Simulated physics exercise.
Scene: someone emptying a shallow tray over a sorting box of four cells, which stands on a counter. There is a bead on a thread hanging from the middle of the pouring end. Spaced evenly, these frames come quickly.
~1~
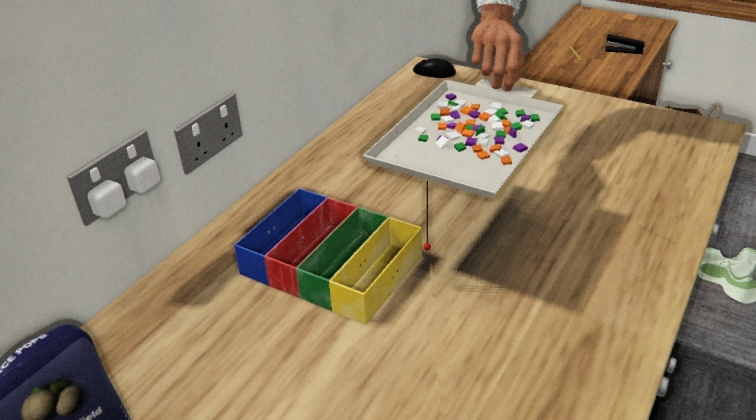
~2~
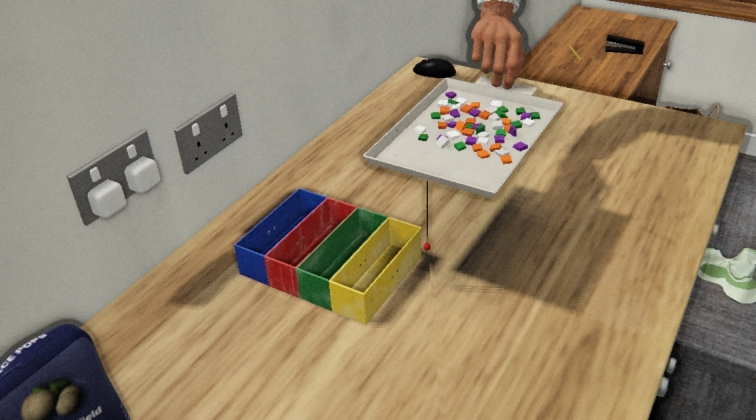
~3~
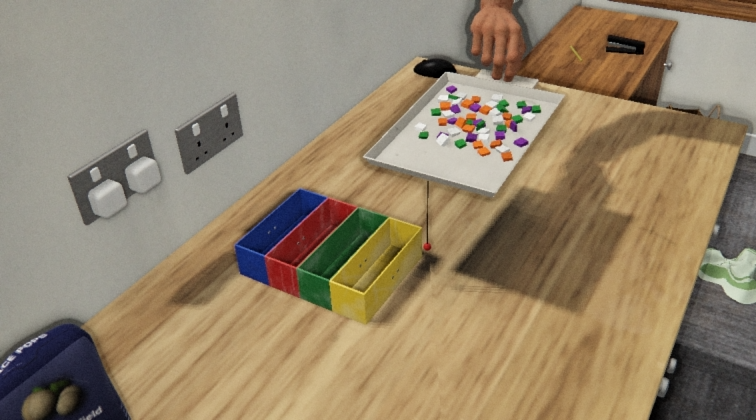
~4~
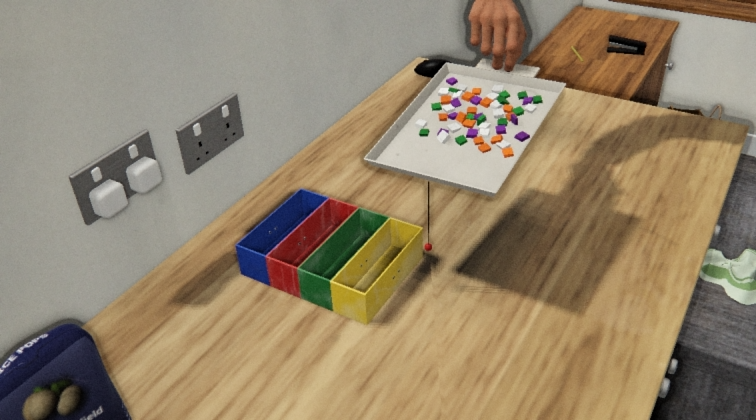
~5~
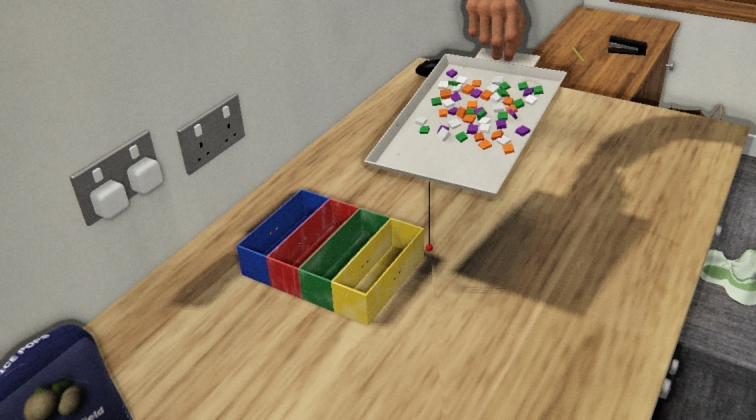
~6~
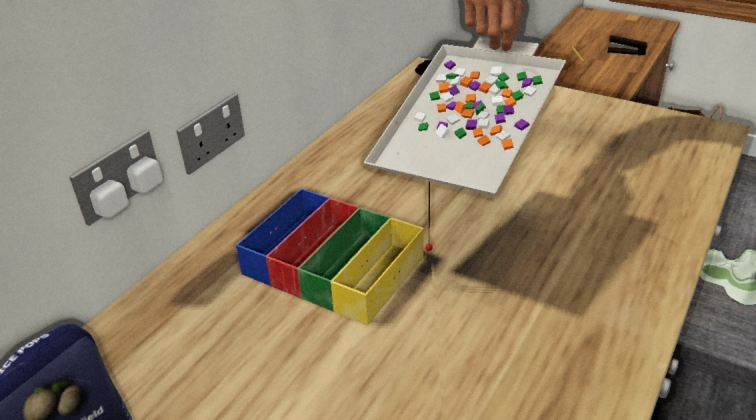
A shallow pale tray, gripped at its far edge by a hand, is held above a wooden counter beside a wall with sockets, seen from above at an angle. Orange, green, purple and white tiles lie scattered on it, a red bead hangs beneath, and blue, red, green and yellow cells stand left. The tray tilts slightly while the view stays almost still.
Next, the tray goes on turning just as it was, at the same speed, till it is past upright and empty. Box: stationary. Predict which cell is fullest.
My prediction is the yellow cell.
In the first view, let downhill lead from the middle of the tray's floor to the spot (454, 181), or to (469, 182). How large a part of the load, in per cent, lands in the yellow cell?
Respectively 0 and 0 in a hundred.
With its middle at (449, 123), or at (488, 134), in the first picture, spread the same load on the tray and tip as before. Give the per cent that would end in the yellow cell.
That would be 50 per cent, and then 40 per cent.
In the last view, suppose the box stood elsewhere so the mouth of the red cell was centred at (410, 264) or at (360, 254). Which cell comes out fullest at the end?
First try: The blue cell. Second try: Red.
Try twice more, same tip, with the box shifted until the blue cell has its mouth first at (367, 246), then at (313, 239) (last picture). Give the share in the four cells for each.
90 %, 90 %.
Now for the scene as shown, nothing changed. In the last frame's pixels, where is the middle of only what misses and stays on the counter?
About (408, 311) in the last picture.
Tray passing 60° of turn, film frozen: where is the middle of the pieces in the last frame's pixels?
Around (405, 170).
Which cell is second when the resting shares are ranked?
Second place goes to the green one.
Soon, tray tipped steeply; most on the tray; about a quarter falling or outside the box.
A while on, tray tipped right over; a small part on the tray; about a third in the yellow cell; a small part in the green cell; about half falling or outside the box.
Towards the end, tray tipped past a quarter turn; about half in the yellow cell; a small part in the green cell; about a third falling or outside the box.
Finally, tray tipped past a quarter turn; about half in the yellow cell; a small part in the green cell; none in the red cell; none in the blue cell; about a third outside the box.
